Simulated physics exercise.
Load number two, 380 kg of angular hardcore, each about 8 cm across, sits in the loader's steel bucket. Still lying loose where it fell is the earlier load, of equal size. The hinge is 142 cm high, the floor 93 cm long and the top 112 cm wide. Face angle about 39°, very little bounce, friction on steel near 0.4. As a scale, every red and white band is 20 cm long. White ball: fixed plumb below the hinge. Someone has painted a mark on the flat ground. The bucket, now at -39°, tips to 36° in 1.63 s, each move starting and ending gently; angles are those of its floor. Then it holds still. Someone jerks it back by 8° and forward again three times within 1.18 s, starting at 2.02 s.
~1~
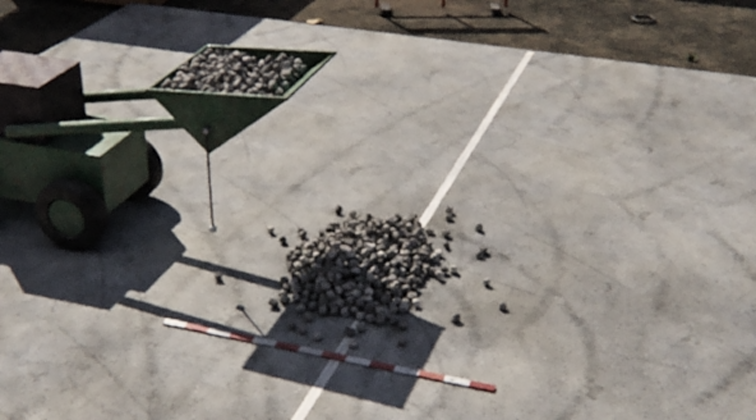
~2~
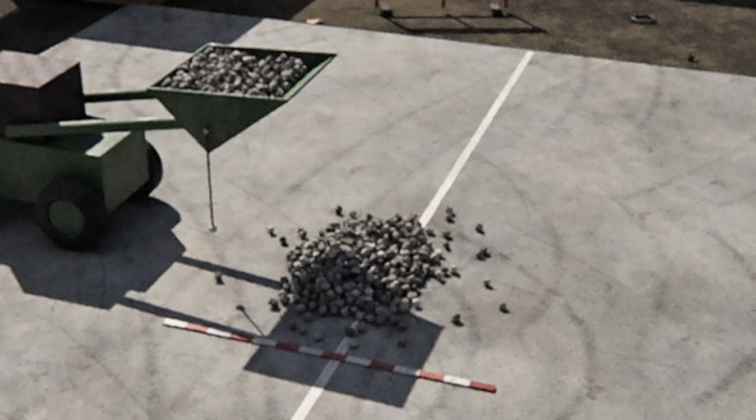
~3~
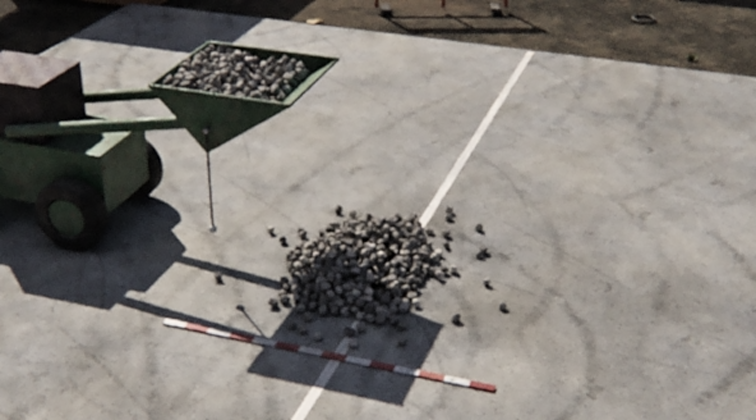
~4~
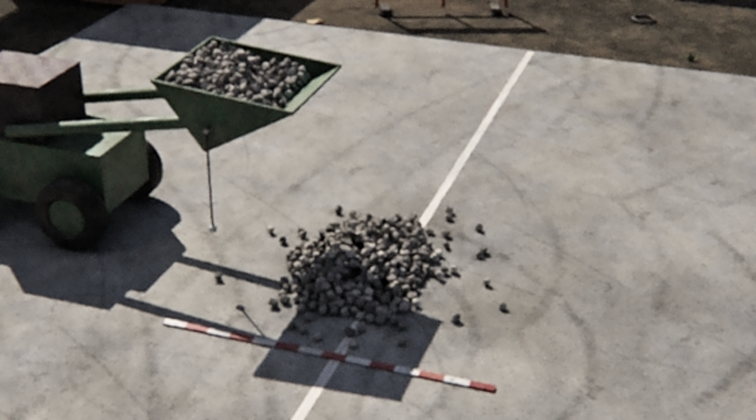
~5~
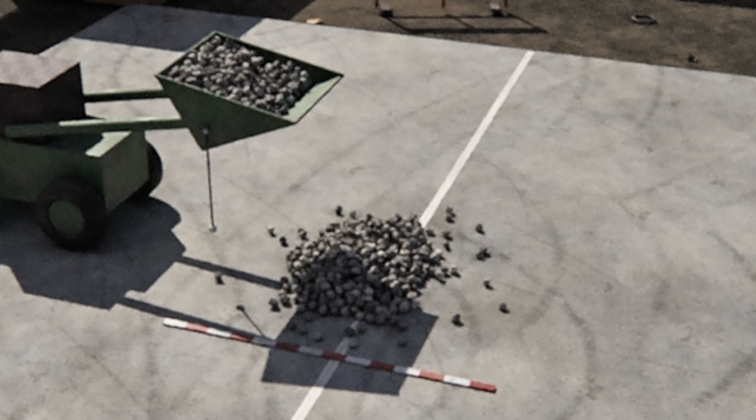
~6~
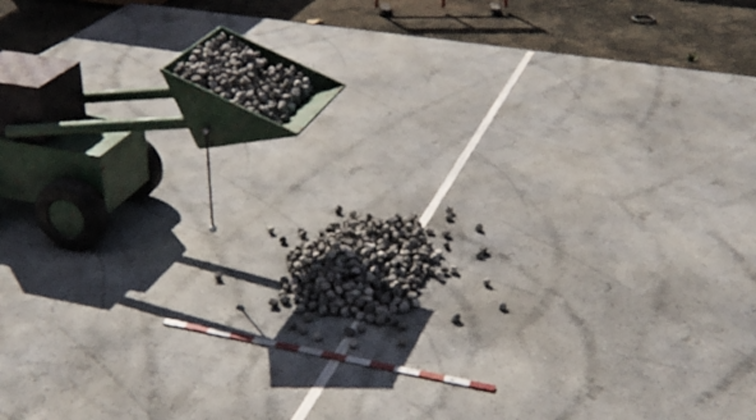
At the start, a green loader on the left holds a raised bucket of grey stones, with a loose pile of similar stones on the pale ground near a red and white striped pole. The bucket then tips gently forward, its right edge lowering, while the stones stay inside and the pile remains still.
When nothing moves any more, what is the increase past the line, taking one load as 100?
I would say 15 out of 100.
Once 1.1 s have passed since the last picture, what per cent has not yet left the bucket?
Estimate: 60 % remaining inside, roughly.
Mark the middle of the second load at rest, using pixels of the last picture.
Roughly at pixel (342, 248).
Then, 0.6 s after the last picture the floor is at 24°; in per cent of one load, 100 in the bucket, 78 short of the line, 22 past the line; the foremost stones are at (473, 271).
Then, 1.1 s after the last picture the floor is at 36°; in per cent of one load, 58 in the bucket, 120 short of the line, 22 past the line; the foremost stones are at (473, 271).
Then, 3.1 s after the last picture the floor is at 36°; in per cent of one load, 0 in the bucket, 163 short of the line, 37 past the line; the foremost stones are at (475, 279).
Then, 5.7 s after the last picture the floor is at 36°; in per cent of one load, 0 in the bucket, 163 short of the line, 37 past the line; the foremost stones are at (475, 279). Net gain past the line, 15.
